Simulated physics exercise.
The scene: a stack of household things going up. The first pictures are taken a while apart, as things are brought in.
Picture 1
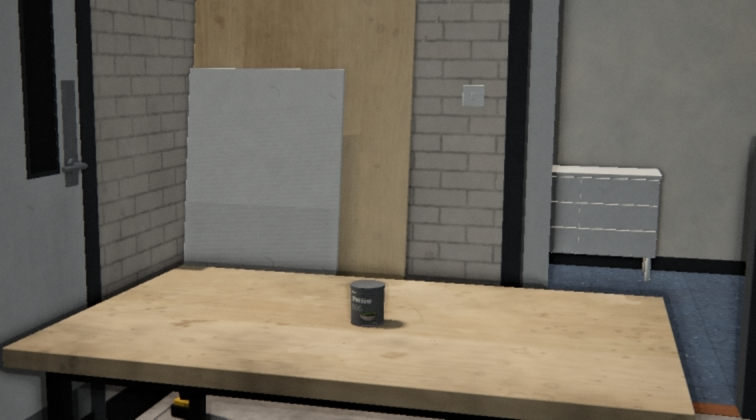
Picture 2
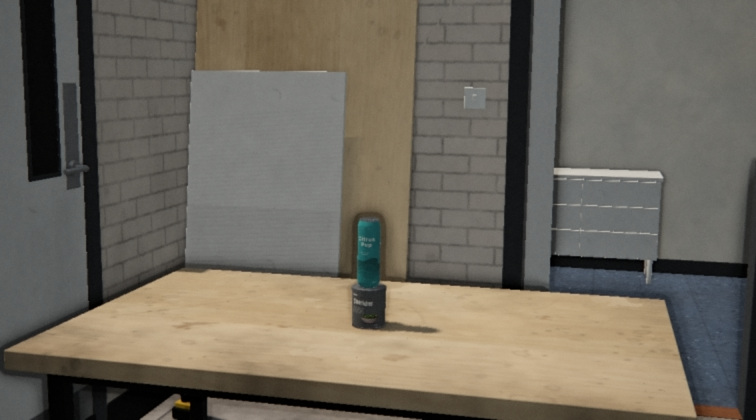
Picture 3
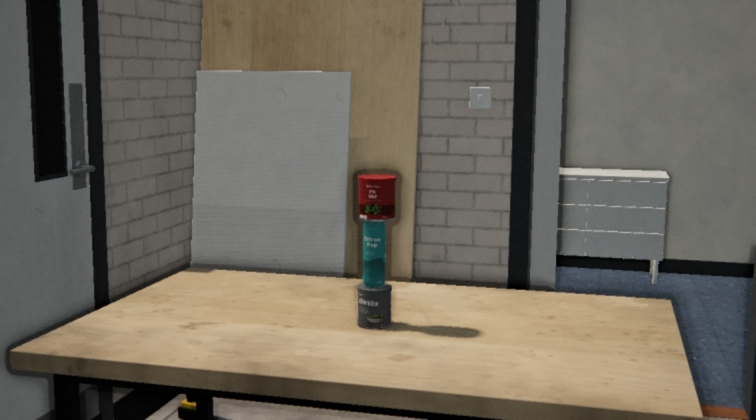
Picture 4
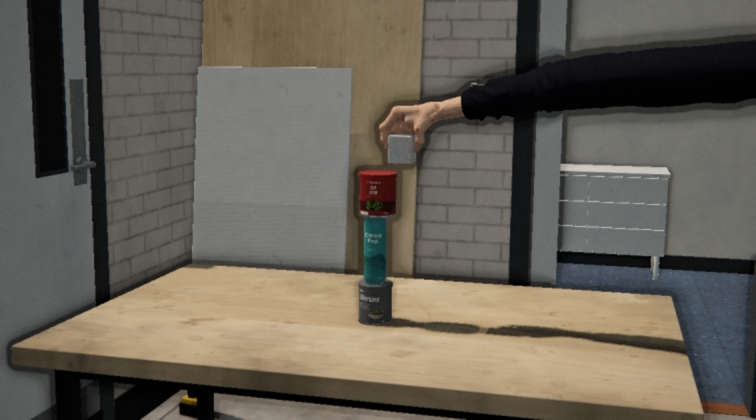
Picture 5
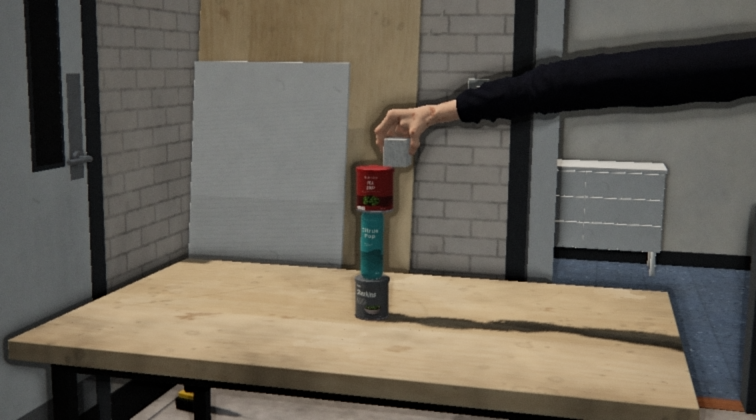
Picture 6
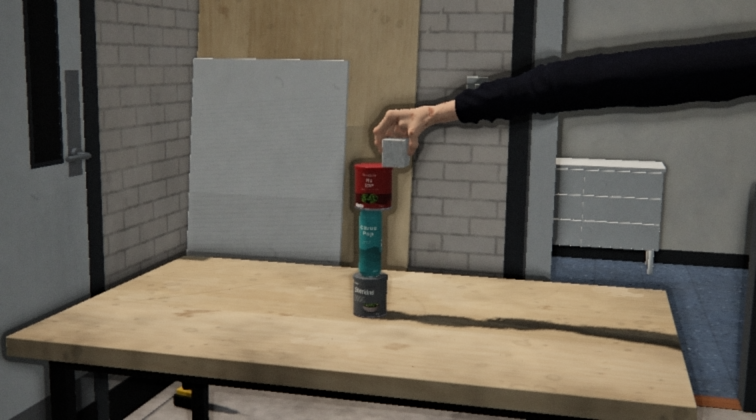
To begin with, a dark grey pot stands alone on a wooden table. A turquoise can appears on top of it, then a red pot above that. An arm in a black sleeve then appears from the right, holding a small white block just above the red pot and lowering it slightly.
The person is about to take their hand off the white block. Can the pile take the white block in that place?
The pile loses its balance.
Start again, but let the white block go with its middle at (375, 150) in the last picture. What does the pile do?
Then it holds.
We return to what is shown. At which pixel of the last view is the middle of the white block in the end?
Around (414, 311).
Then, 0.30 s later than the last frame, white block now fallen.
Then, 0.40 s later than the last frame, things are still on the move.
Then, 0.50 s later than the last frame, as before.
Then, 0.80 s later than the last frame, white block resting near (414, 311).
When it is over, fallen, white block; the other 3 as before. End places, in pixels of the last picture, white block near (414, 311). The pile comes apart.
